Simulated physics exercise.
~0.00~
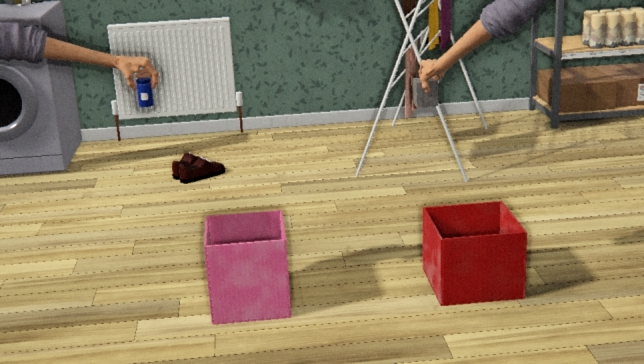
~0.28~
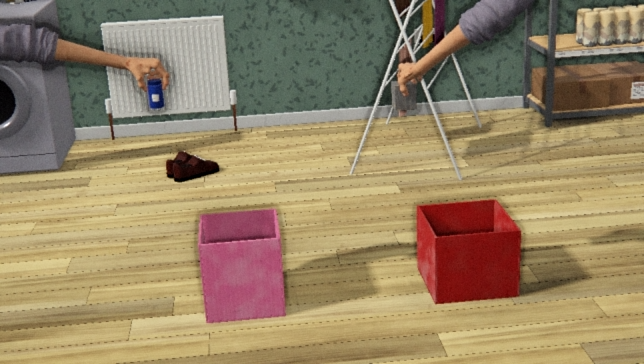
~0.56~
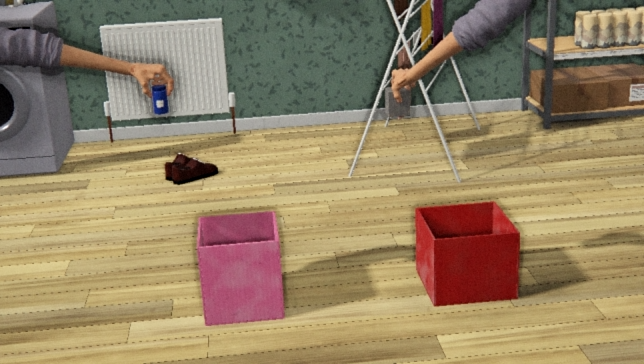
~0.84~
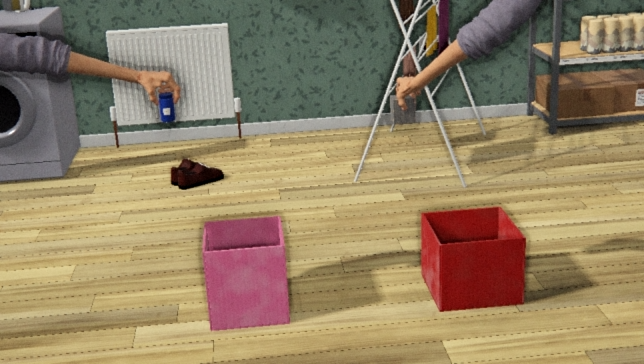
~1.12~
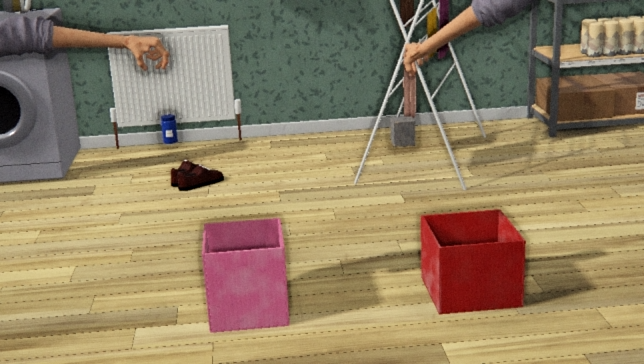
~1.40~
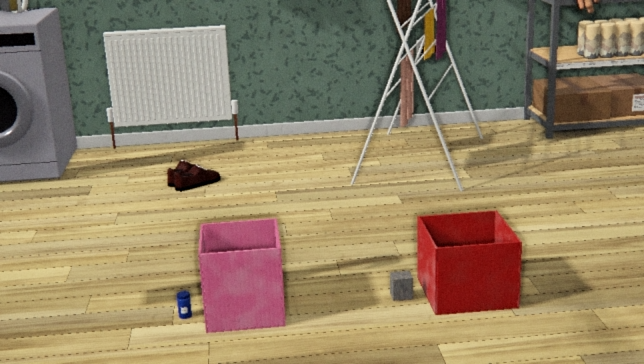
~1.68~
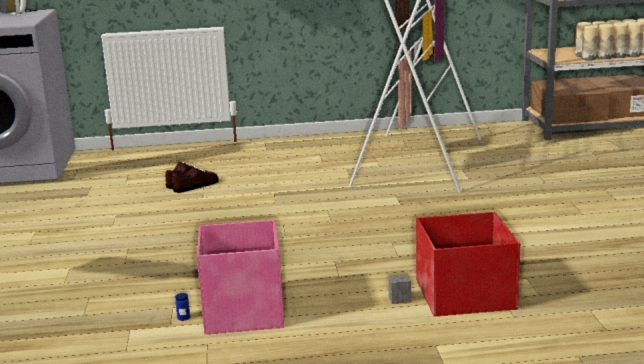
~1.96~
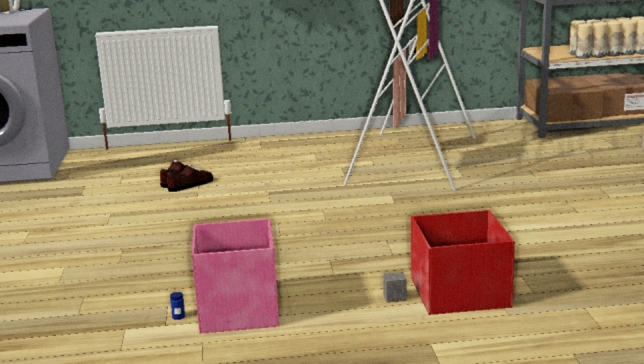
Two hands dropping a blue shaker and a grey block, both landing on the wooden floor beside pink and red boxes.
